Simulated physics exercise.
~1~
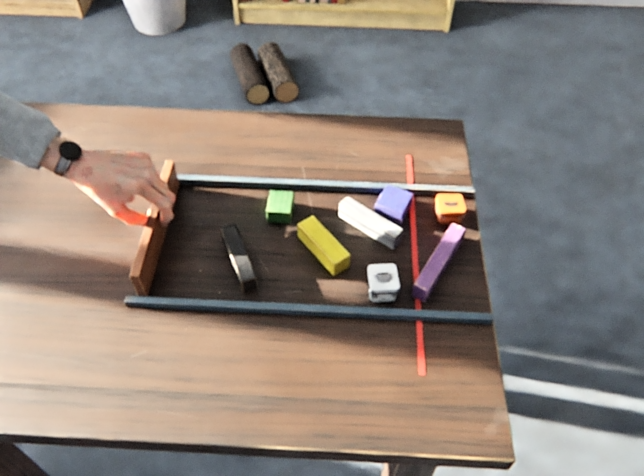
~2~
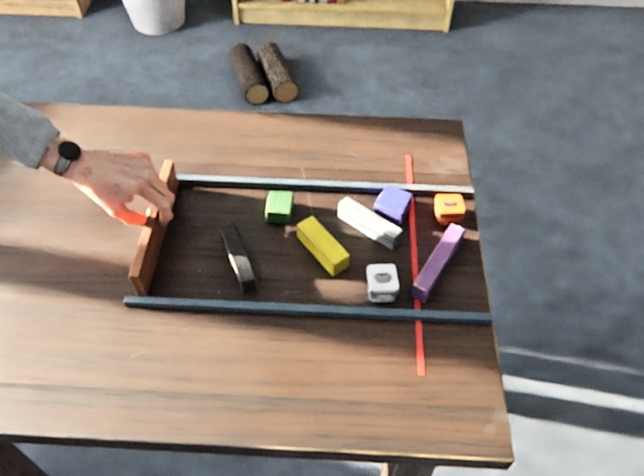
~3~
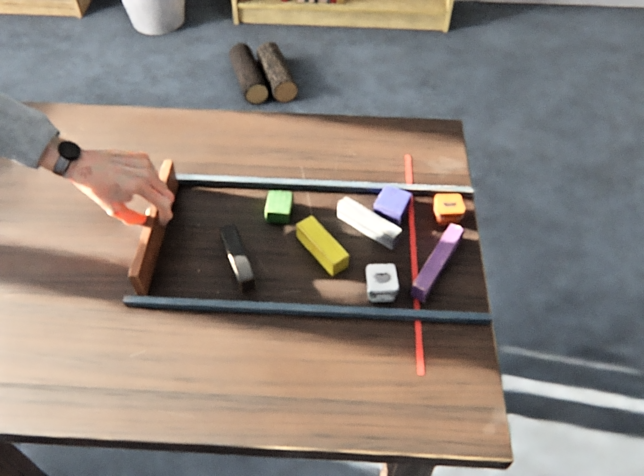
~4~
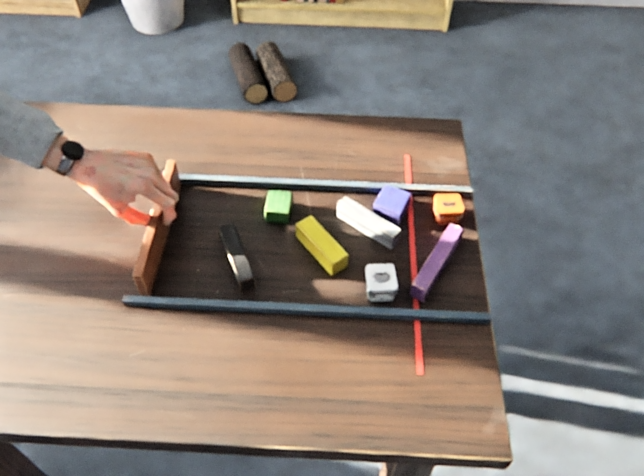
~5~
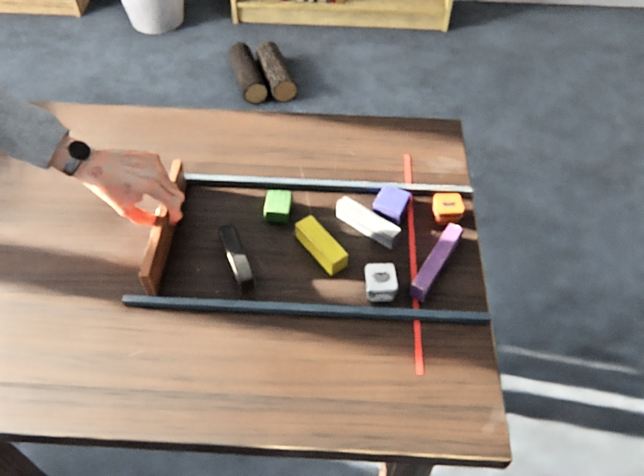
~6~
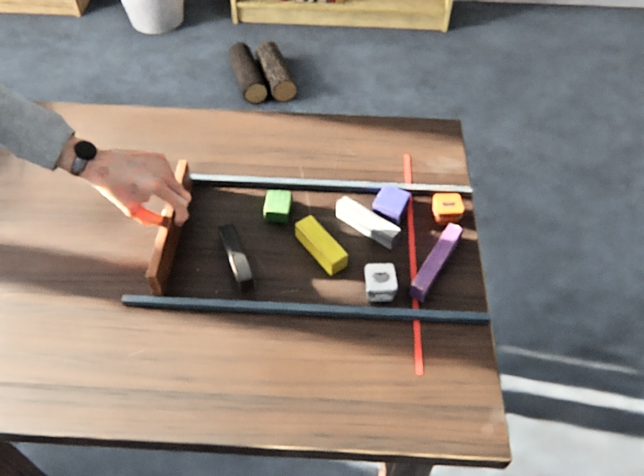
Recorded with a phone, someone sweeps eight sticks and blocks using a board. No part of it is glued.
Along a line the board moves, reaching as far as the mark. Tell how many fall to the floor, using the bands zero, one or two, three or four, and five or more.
One or two fall to the floor.
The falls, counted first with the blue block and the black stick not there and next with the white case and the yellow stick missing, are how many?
First try: 0 fallen; other try: 1.
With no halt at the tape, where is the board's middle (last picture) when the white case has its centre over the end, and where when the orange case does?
(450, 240) and (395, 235), roughly.
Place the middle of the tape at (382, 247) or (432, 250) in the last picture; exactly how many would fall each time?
Counts: 0, 3.
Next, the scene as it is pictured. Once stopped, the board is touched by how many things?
The count is 2.
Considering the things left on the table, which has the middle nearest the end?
The purple bar.
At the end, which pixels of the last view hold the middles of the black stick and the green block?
The first near (422, 267), the second near (423, 212).
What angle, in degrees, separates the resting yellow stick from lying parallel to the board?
The angle is some 15°.
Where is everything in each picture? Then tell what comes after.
In the first picture, orange case (449, 210); purple bar (439, 261); blue block (394, 205); board (157, 226); tape (415, 249).
In the second picture, purple bar (438, 262); grey stick (369, 223).
In the third picture, blue block (393, 205); green block (280, 207).
In the fourth picture, orange case (447, 210); board (159, 225).
In the fifth picture, purple bar (437, 261); yellow stick (321, 245).
In the sixth picture, orange case (447, 210); purple bar (437, 261); blue block (391, 205); board (172, 225); tape (412, 249).
Early on, none off yet; orange case at rest near (447, 210); purple bar at rest near (437, 261); blue block at rest near (391, 205).
A while later, none off yet; orange case at rest near (447, 210); purple bar at rest near (437, 261); blue block moving near (398, 202).
Finally, the number that fall off is one or two; lost, orange case.
